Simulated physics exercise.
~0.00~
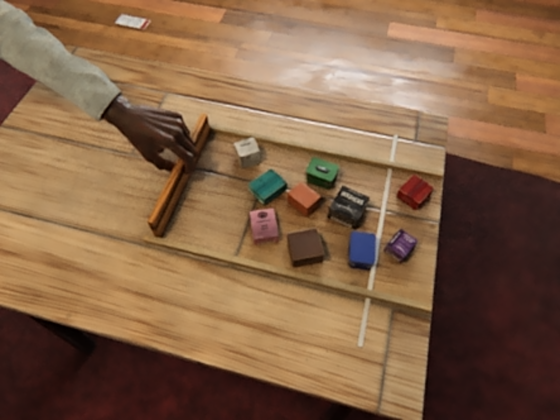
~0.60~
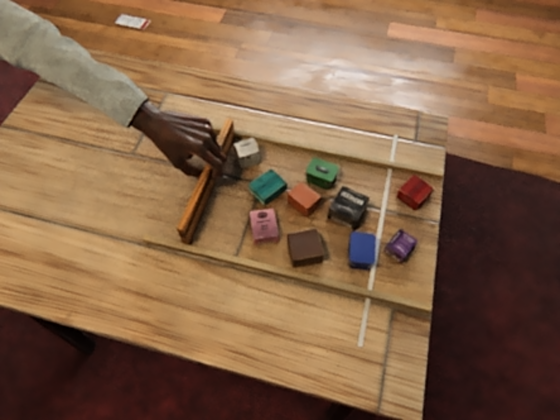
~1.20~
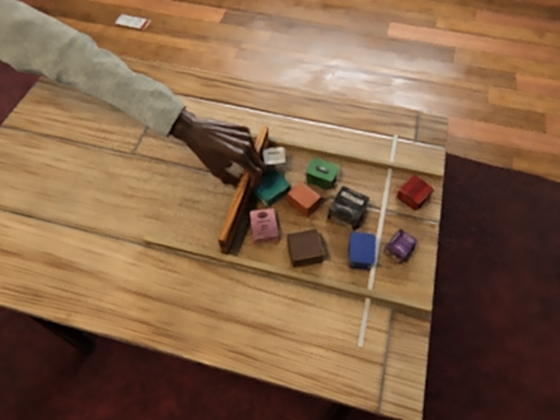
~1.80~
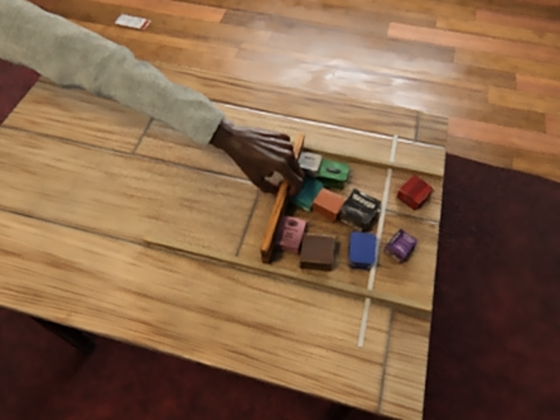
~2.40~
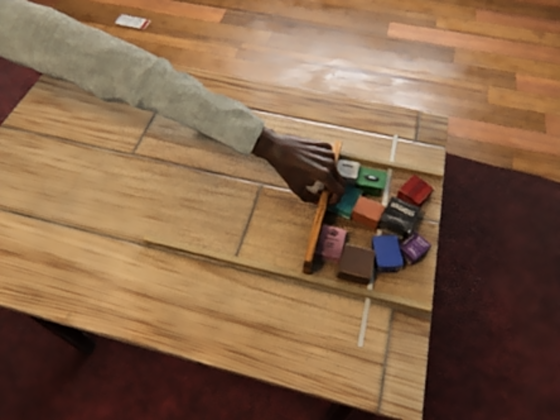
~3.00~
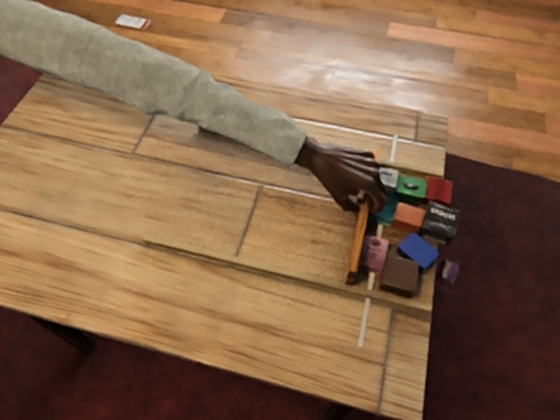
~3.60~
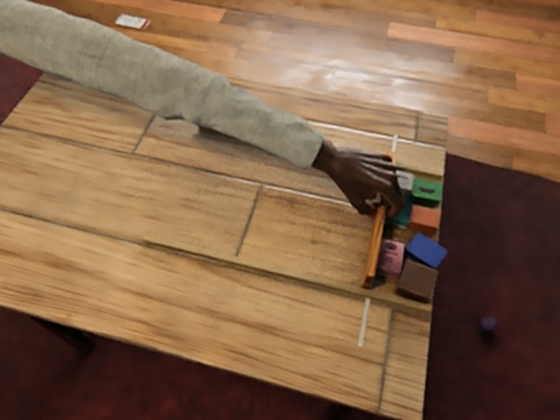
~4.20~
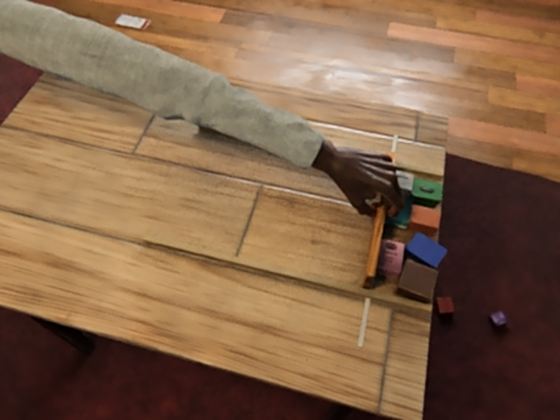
A hand pushing an upright wooden board rightward across a table, sweeping small coloured boxes together until several drop off the edge.
